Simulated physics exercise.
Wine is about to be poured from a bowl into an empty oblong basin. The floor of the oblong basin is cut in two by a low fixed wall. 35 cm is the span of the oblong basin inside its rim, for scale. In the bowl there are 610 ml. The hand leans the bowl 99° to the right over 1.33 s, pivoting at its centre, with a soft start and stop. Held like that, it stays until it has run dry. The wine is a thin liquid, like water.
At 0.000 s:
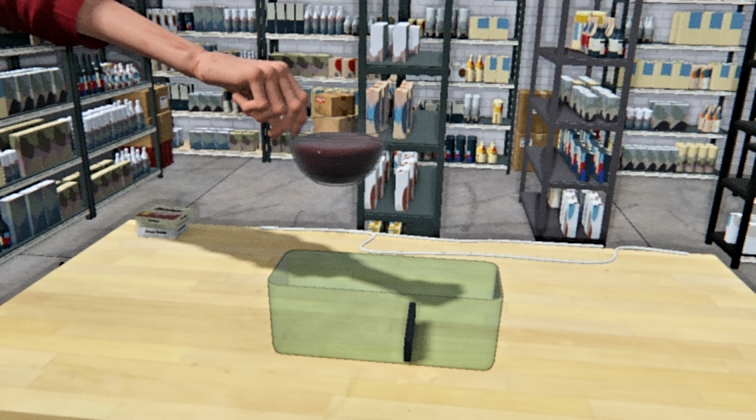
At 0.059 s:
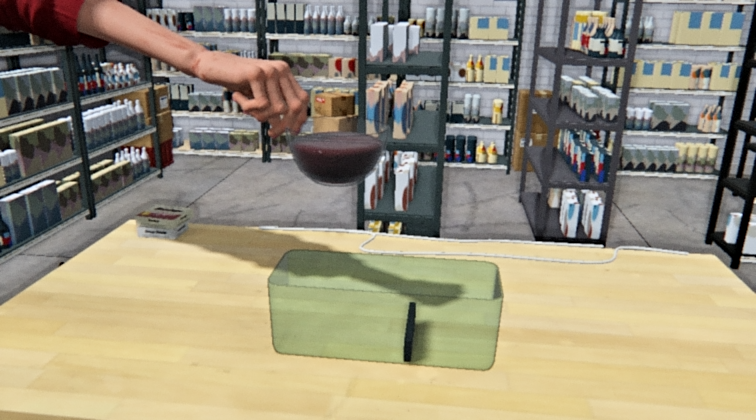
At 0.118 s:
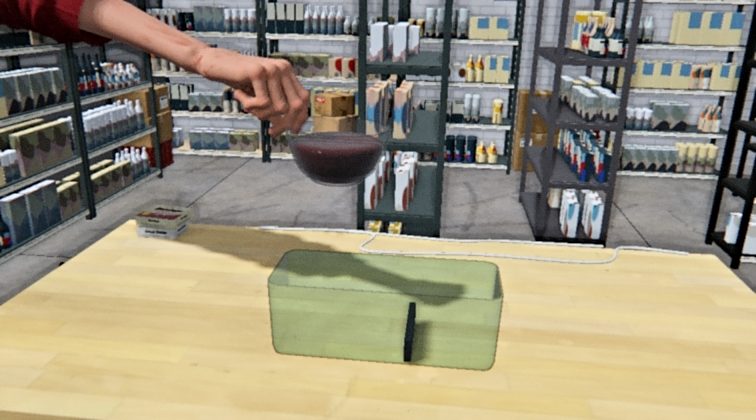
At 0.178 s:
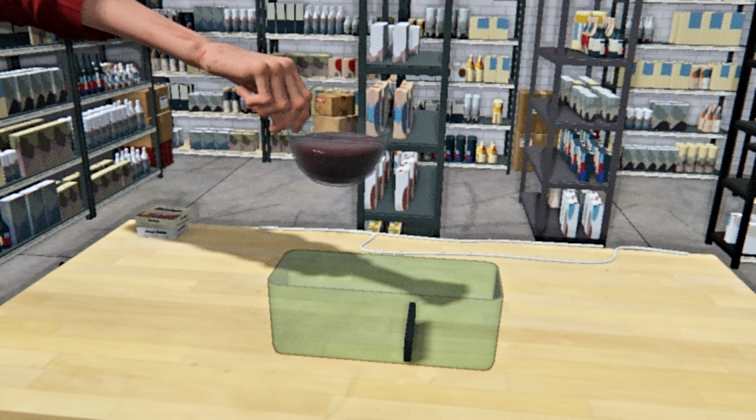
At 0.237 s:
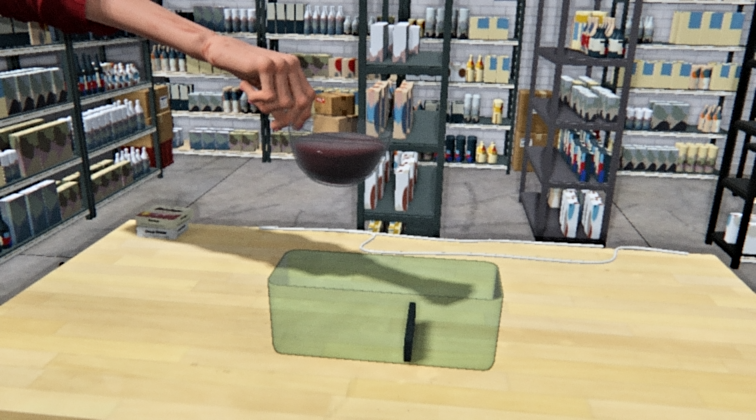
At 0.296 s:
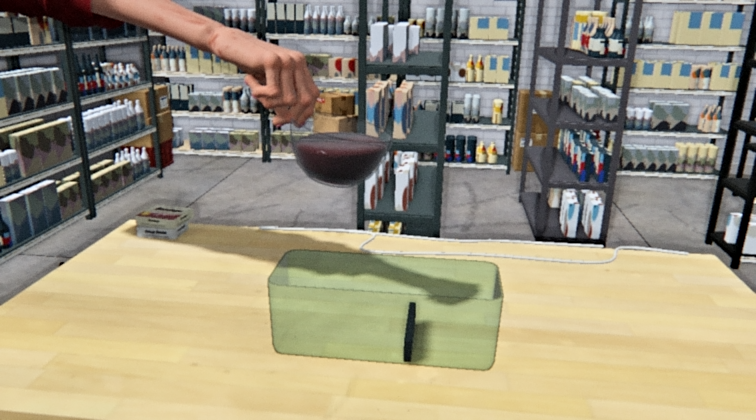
At first, a hand holds a bowl of dark wine level above an empty, see-through green oblong basin on a wooden table, with stocked shelves behind. Then the hand slowly leans the bowl slightly to the right, its rim dipping a little while the wine stays inside and the basin remains empty.
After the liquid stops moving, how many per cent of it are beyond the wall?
About 79 per cent.
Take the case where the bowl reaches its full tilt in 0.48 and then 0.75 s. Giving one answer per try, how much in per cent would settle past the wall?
The first try gives 60 percent and the second 75 percent.
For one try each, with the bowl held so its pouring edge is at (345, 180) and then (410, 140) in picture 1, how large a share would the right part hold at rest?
The first try gives 5 percent and the second 90 percent.
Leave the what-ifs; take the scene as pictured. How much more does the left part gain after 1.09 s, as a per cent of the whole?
Near 14 percent, more or less.
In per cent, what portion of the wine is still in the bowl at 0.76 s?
About 64 per cent.
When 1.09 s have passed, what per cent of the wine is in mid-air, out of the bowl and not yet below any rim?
Something like 18 per cent of the total.
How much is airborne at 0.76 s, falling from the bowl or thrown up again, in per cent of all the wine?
Roughly 30 %.
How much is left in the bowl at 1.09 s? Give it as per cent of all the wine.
Roughly 8 per cent.
After 0.76 s the tilt is 60° and 63 per cent is still to pour, 1 is left of the wall and 5 right of it.
After 1.09 s the tilt is 92° and 8 per cent is still to pour, 5 is left of the wall and 70 right of it.
After 1.45 s the tilt is 99° and 0 per cent is still to pour, 17 is left of the wall and 82 right of it.
After 1.83 s the tilt is 99° and 0 per cent is still to pour, 20 is left of the wall and 79 right of it.
In the end 20 per cent lies left of the wall, 79 right of it and 1 outside.
